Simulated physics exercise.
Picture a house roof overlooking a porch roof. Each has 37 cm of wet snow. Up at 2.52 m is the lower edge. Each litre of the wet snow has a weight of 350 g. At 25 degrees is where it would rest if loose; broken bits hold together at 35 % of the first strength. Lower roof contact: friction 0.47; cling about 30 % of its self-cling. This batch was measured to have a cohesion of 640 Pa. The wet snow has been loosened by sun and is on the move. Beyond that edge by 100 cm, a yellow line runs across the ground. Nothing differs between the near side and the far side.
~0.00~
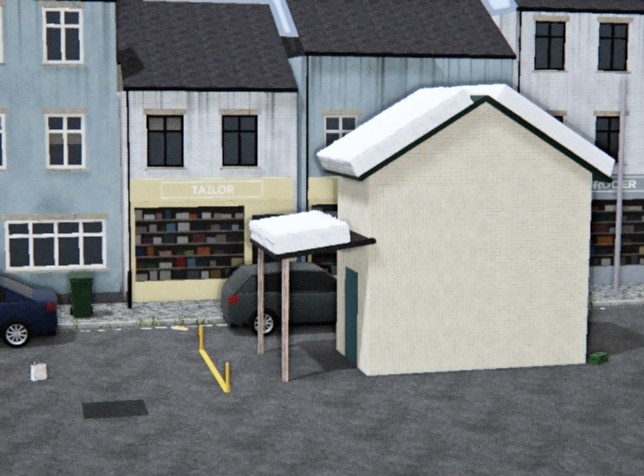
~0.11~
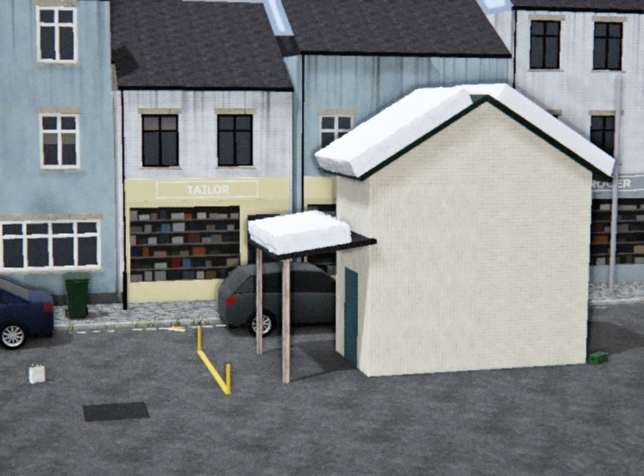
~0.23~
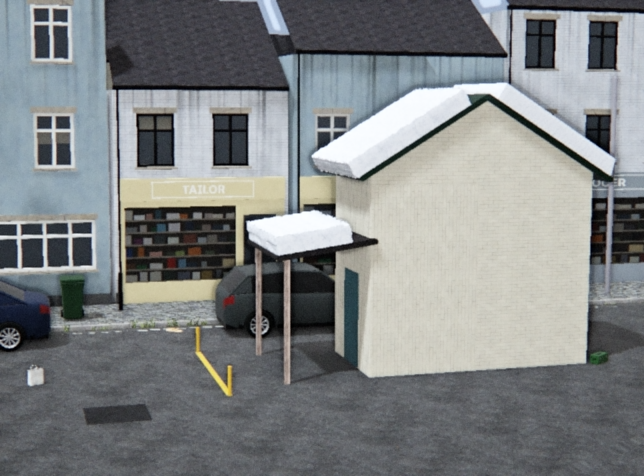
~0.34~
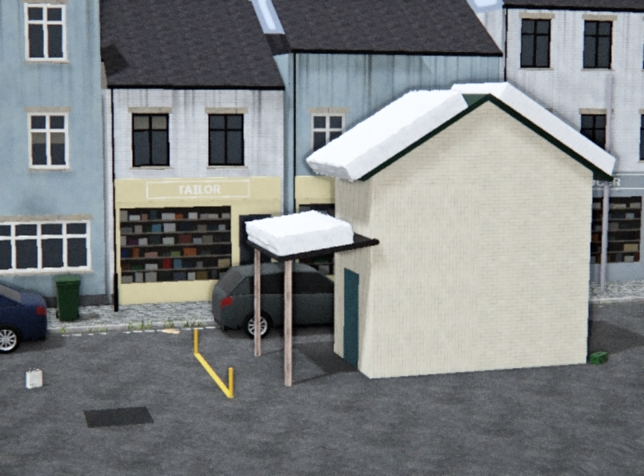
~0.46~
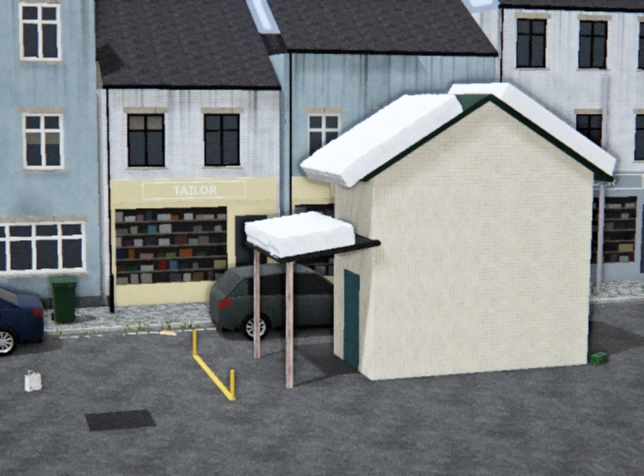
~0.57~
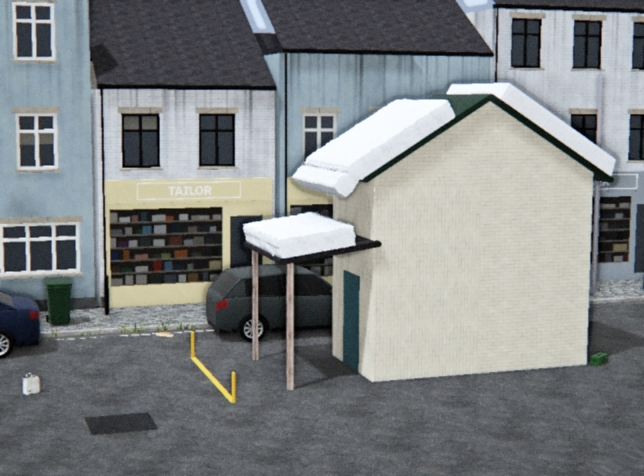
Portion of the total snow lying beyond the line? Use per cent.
Near 55 %.
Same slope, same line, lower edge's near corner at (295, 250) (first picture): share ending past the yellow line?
Estimate: Around 55 per cent.
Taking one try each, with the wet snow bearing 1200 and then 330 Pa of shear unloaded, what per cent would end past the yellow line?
Respectively, close to 40 % and close to 55 %.
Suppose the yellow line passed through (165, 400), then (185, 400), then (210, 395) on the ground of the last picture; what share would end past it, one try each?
Respectively 30, 35 and 50 percent would end past it.
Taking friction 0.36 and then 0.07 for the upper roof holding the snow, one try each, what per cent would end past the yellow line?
I'd say 40 %, followed by 60 %.
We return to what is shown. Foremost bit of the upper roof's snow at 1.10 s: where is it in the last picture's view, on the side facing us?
It shows up near (287, 230) in the last picture.
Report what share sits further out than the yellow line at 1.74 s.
Roughly 14 per cent.
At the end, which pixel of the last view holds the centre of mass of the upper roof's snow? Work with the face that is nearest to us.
Pretty much at (182, 366), I'd say.
After 1.10 s, none is below the lower edge and 0 % is past the line.
After 1.74 s, 29 % is below the lower edge and 13 % is past the line.
After 2.37 s, 65 % is below the lower edge and 55 % is past the line.
After 3.00 s, 67 % is below the lower edge and 55 % is past the line.
After 3.40 s, at the end, 67 % is below the lower edge and 55 % is past the line.
